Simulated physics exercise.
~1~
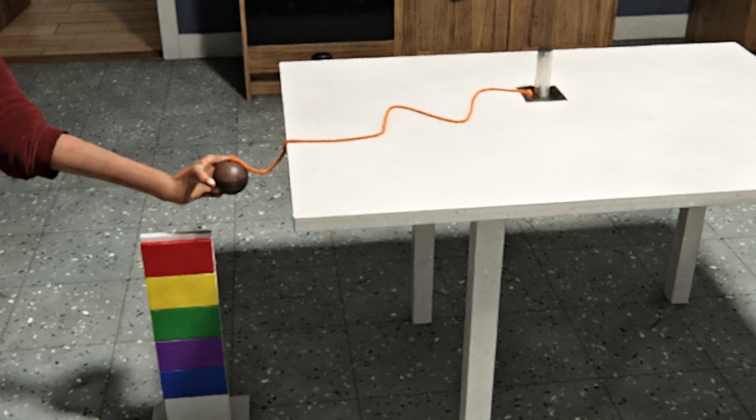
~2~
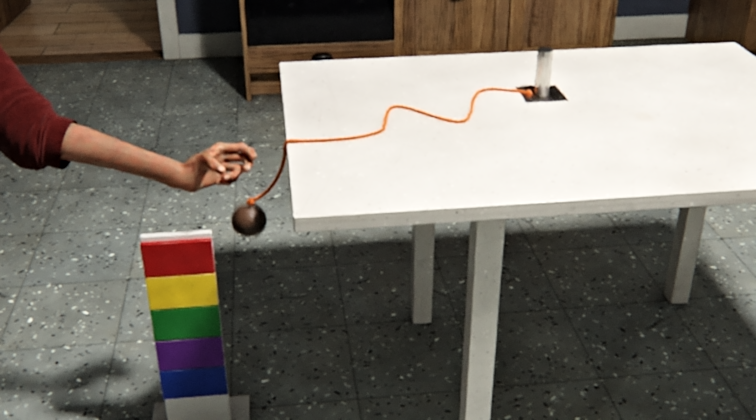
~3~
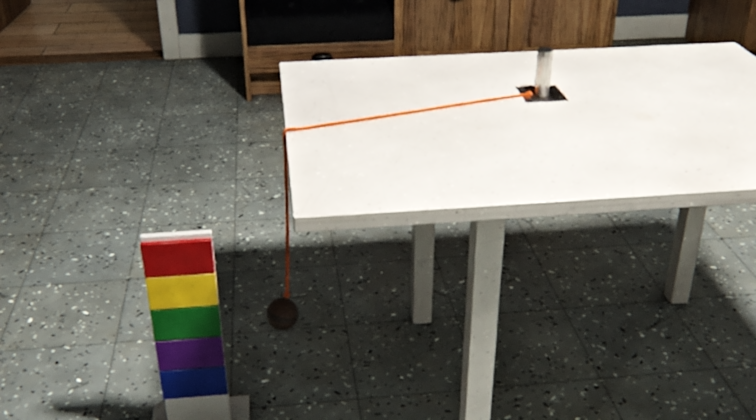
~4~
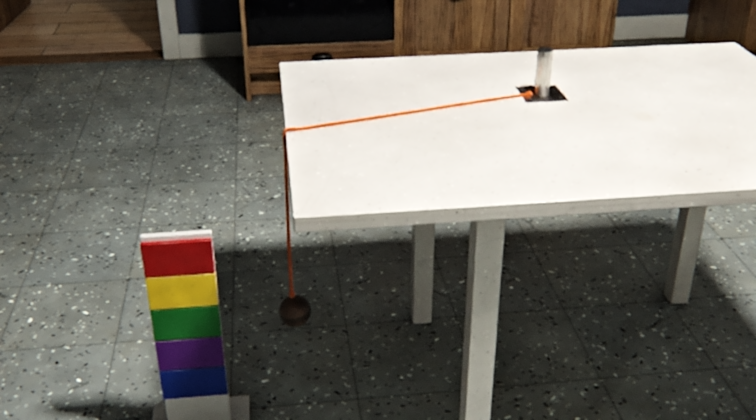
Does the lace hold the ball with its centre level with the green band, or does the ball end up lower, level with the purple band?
The lace holds the ball with its centre level with the green band.
